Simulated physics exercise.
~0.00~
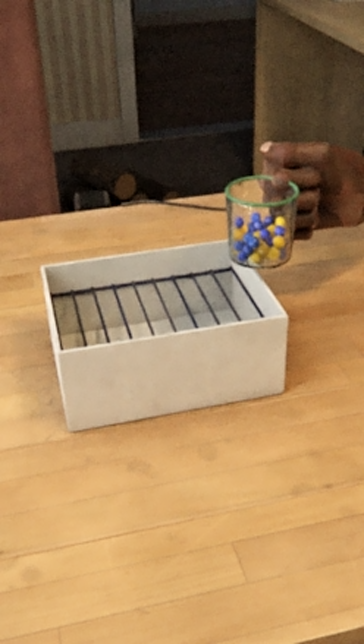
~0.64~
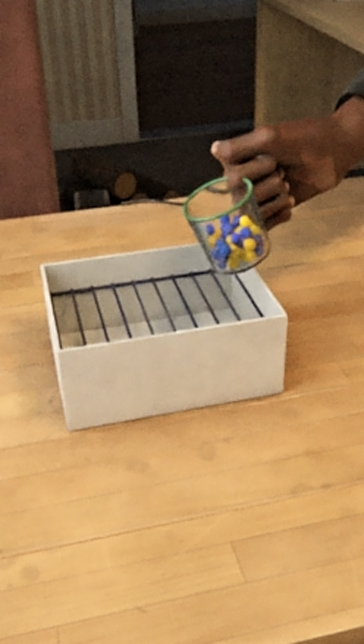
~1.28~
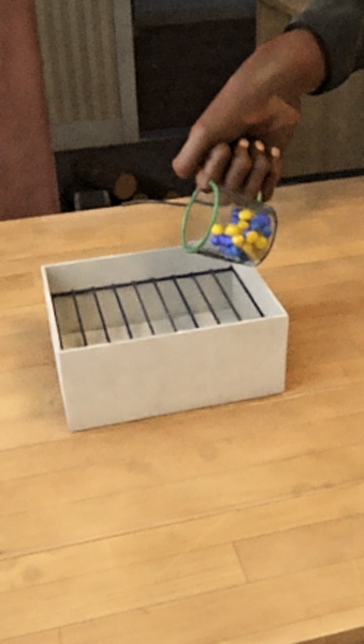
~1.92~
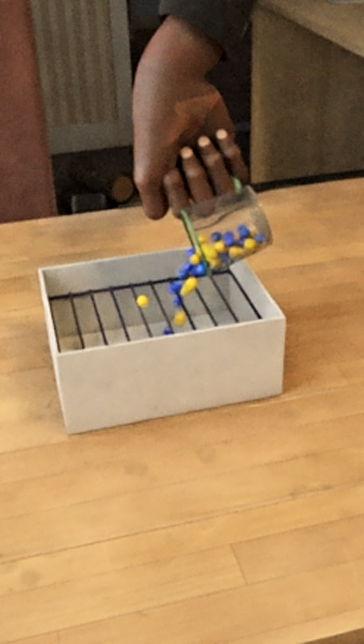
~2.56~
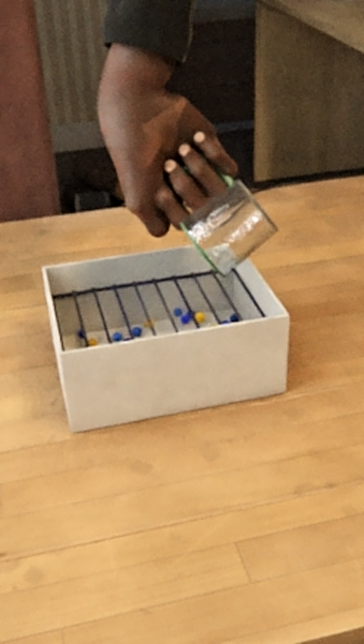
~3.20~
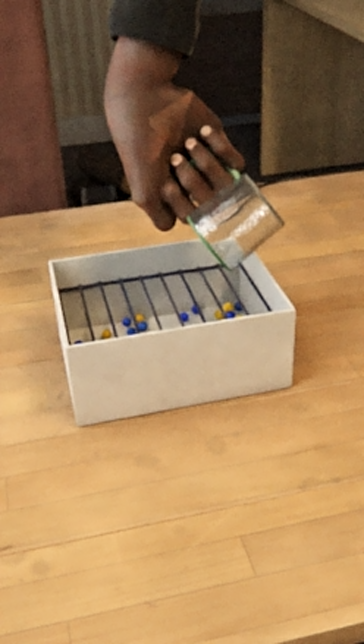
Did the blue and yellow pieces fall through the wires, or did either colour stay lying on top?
Both the blue and the yellow pieces fell through the wires and ended up in the box underneath. Neither colour stayed lying on top.
